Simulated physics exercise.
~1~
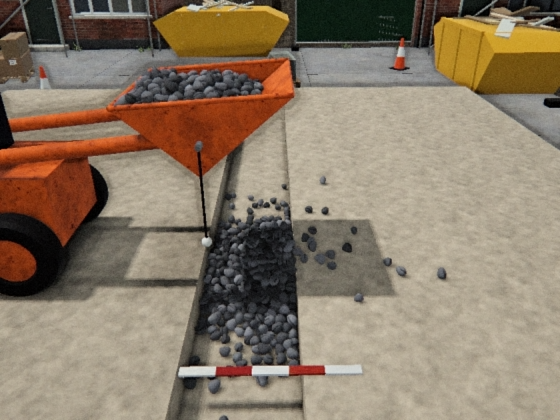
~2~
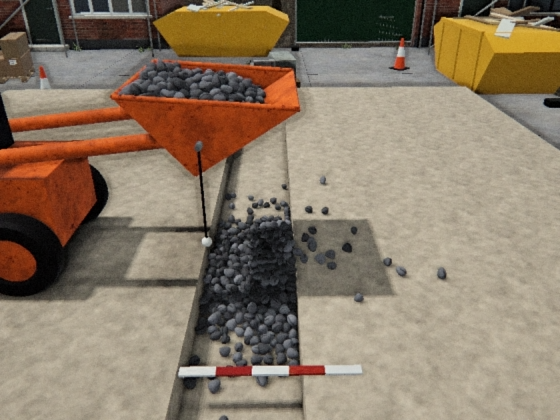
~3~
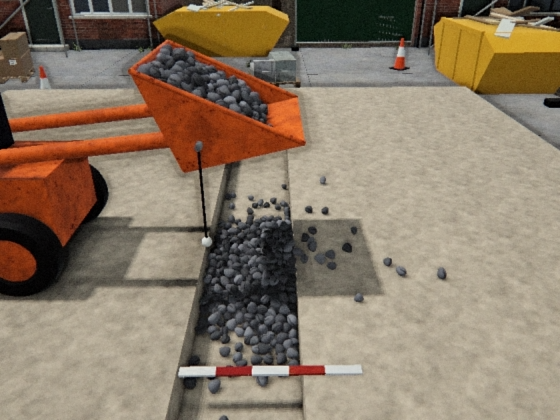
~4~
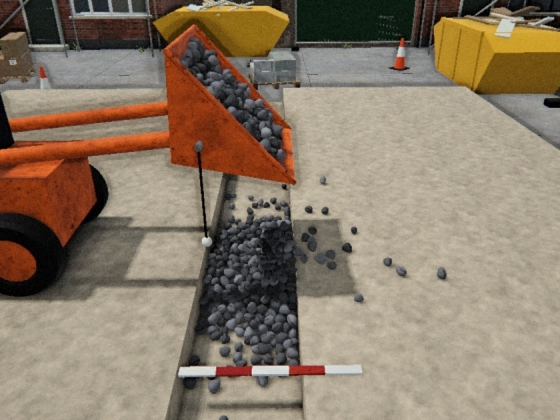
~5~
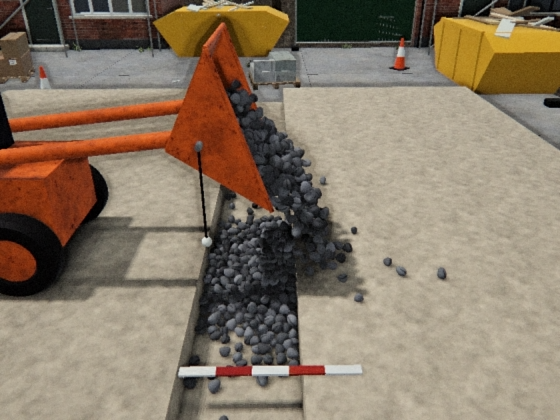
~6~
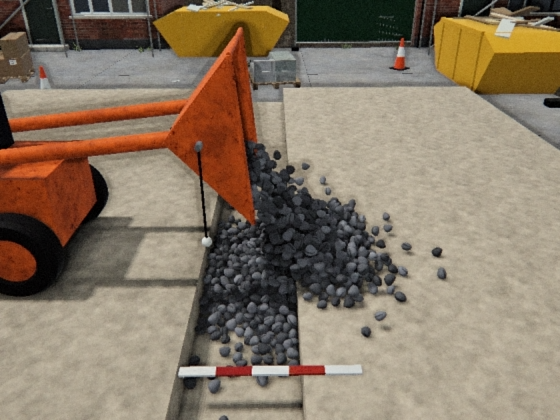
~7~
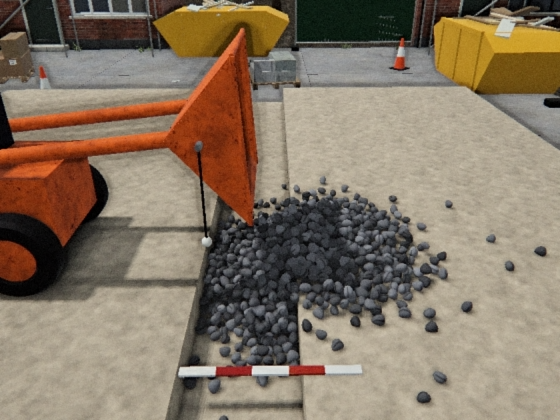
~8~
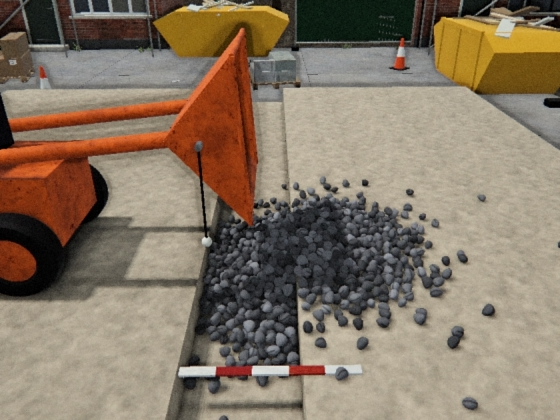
In a paved yard with yellow skips behind, an orange loader tipped its bucket of smooth grey stones over a trench already partly filled, and they poured out to the right, many spilling across the ground beyond, leaving a wide heap beneath the emptied, still-tilted bucket.
